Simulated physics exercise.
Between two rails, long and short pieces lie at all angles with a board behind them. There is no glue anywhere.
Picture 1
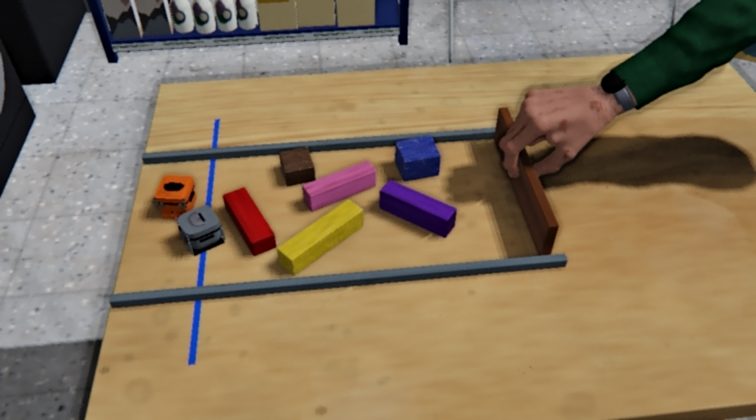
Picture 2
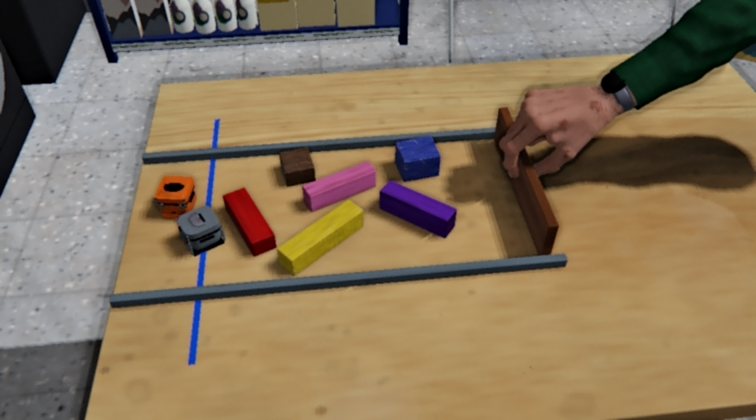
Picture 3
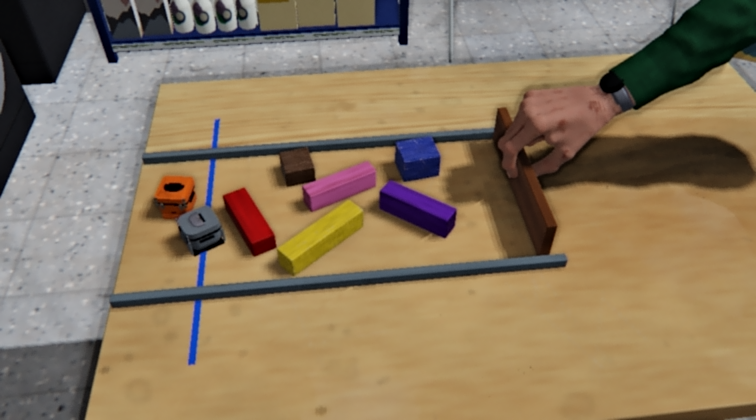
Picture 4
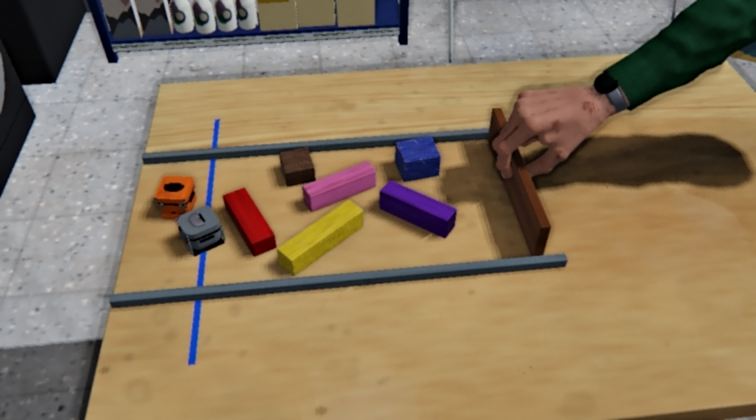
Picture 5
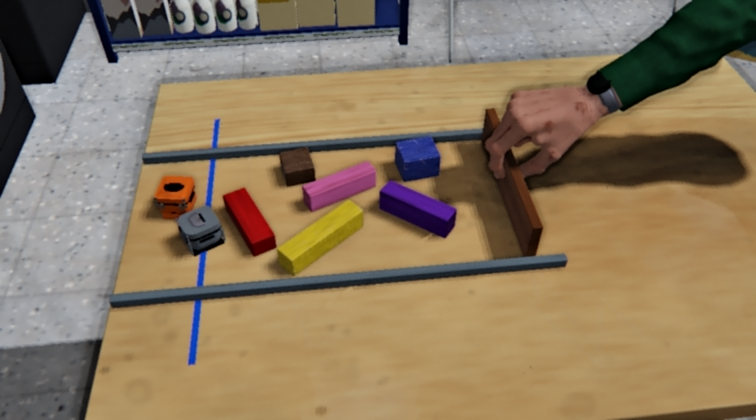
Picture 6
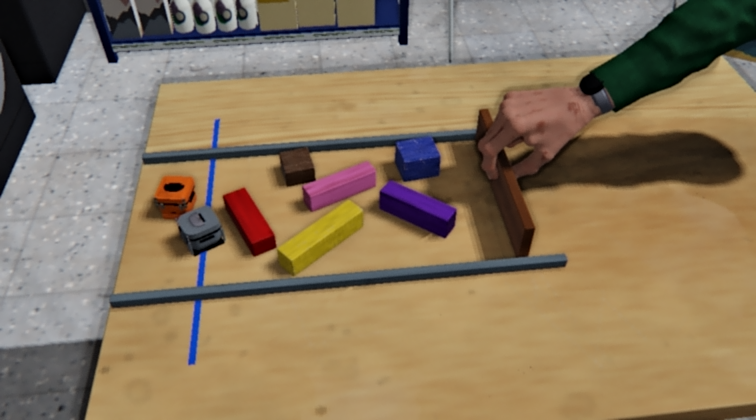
On a wooden tabletop, a hand slides a brown board slightly left between two rails, the scattered coloured blocks staying still.
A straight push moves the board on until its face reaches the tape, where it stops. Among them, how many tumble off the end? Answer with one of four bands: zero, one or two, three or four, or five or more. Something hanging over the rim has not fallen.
One or two.
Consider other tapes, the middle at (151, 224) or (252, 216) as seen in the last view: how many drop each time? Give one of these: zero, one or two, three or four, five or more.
In order: Five or more, then none.
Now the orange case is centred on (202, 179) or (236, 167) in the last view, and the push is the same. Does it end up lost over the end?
Going place by place: Over the edge, then over the edge.
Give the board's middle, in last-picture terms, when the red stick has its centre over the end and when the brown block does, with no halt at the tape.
I'd put it close to (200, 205), and close to (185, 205) for the other one.
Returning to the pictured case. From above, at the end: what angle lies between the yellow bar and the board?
The angle comes out near 0 degrees.
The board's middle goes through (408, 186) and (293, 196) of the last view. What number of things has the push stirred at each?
That makes 3 at the first spot and 7 at the second.
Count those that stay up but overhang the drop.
1 in all.
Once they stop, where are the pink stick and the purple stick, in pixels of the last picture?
The pink stick at (153, 215), the purple stick at (194, 220).
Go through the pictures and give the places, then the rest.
In the first frame, orange case (177, 197); grey case (201, 230); red stick (249, 221); board (523, 177); tape (207, 219).
In the second frame, grey case (201, 230); purple stick (417, 209).
In the third frame, red stick (249, 221); board (521, 177).
In the fourth frame, orange case (177, 197); pink stick (340, 186).
In the fifth frame, grey case (201, 230); yellow bar (322, 237).
In the sixth frame, orange case (177, 197); grey case (201, 230); red stick (249, 221); board (502, 179); tape (207, 219).
Early on, none off yet; orange case at rest near (177, 197); grey case at rest near (201, 230); red stick at rest near (249, 221).
Finally, the number that fall off is one or two; lost, grey case and orange case.
